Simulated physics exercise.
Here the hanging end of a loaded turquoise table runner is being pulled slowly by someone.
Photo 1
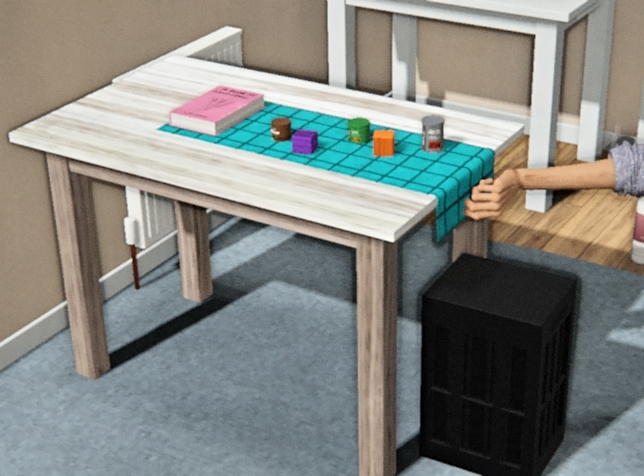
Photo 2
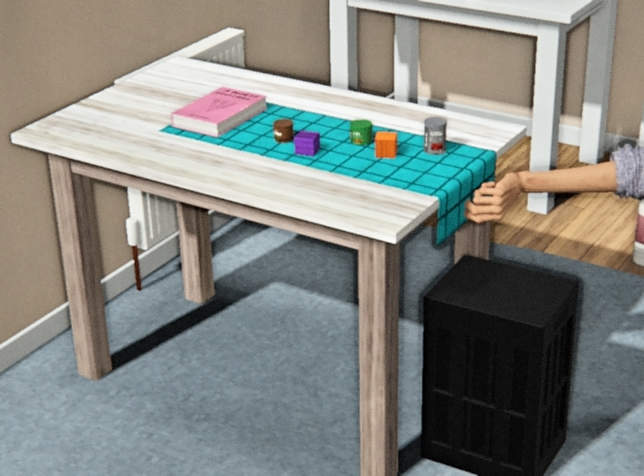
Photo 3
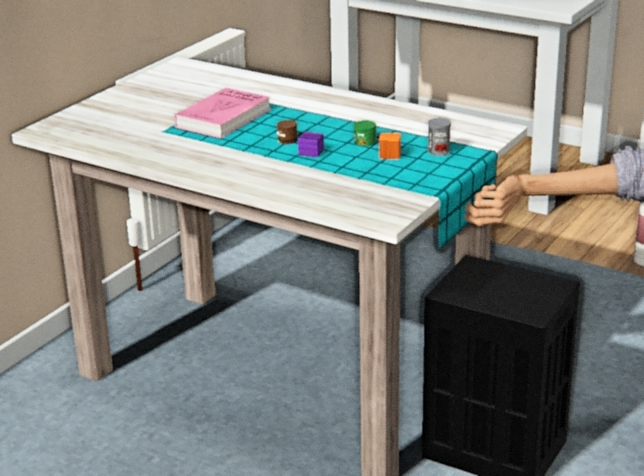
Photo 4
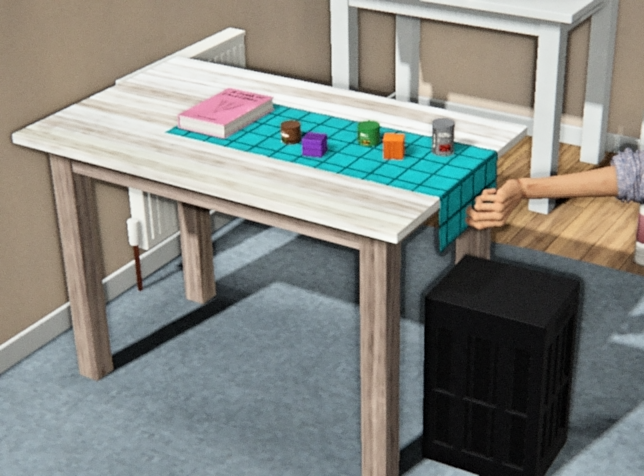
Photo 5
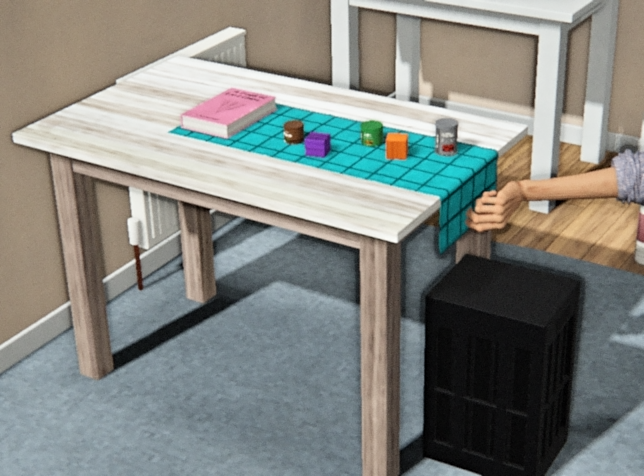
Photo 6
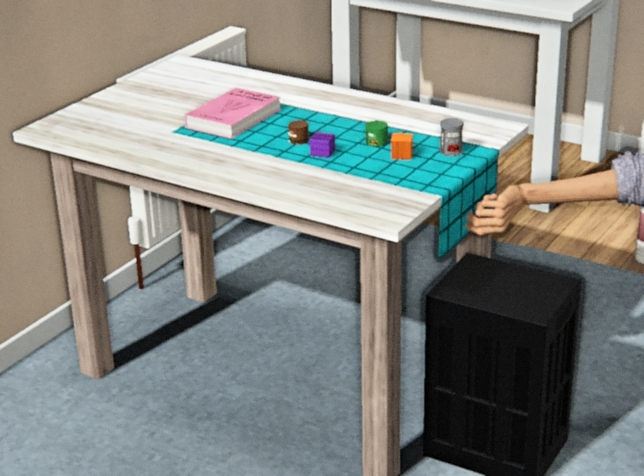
The footage shows a hand at the right slowly pulling the hanging end of a turquoise table runner, and the pink book, small pots, cubes and grey can on it shift slightly rightward together above a black crate.
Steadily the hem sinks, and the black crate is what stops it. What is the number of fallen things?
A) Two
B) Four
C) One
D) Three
Option C: One.
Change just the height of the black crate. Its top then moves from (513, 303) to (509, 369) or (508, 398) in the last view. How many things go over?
Count: 3, then 4.
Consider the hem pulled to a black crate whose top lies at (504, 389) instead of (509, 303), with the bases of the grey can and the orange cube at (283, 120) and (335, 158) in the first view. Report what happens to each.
Observed: Grey can remains seated; orange cube departs.
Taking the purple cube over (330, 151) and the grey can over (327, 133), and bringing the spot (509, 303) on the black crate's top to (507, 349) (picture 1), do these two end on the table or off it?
The purple cube? Safe. The grey can? Safe.
Soon after, hem near (469, 260); all still up.
After that, hem on the crate; grey can gone.
In the end, hem on the crate; grey can gone. The answer is one.
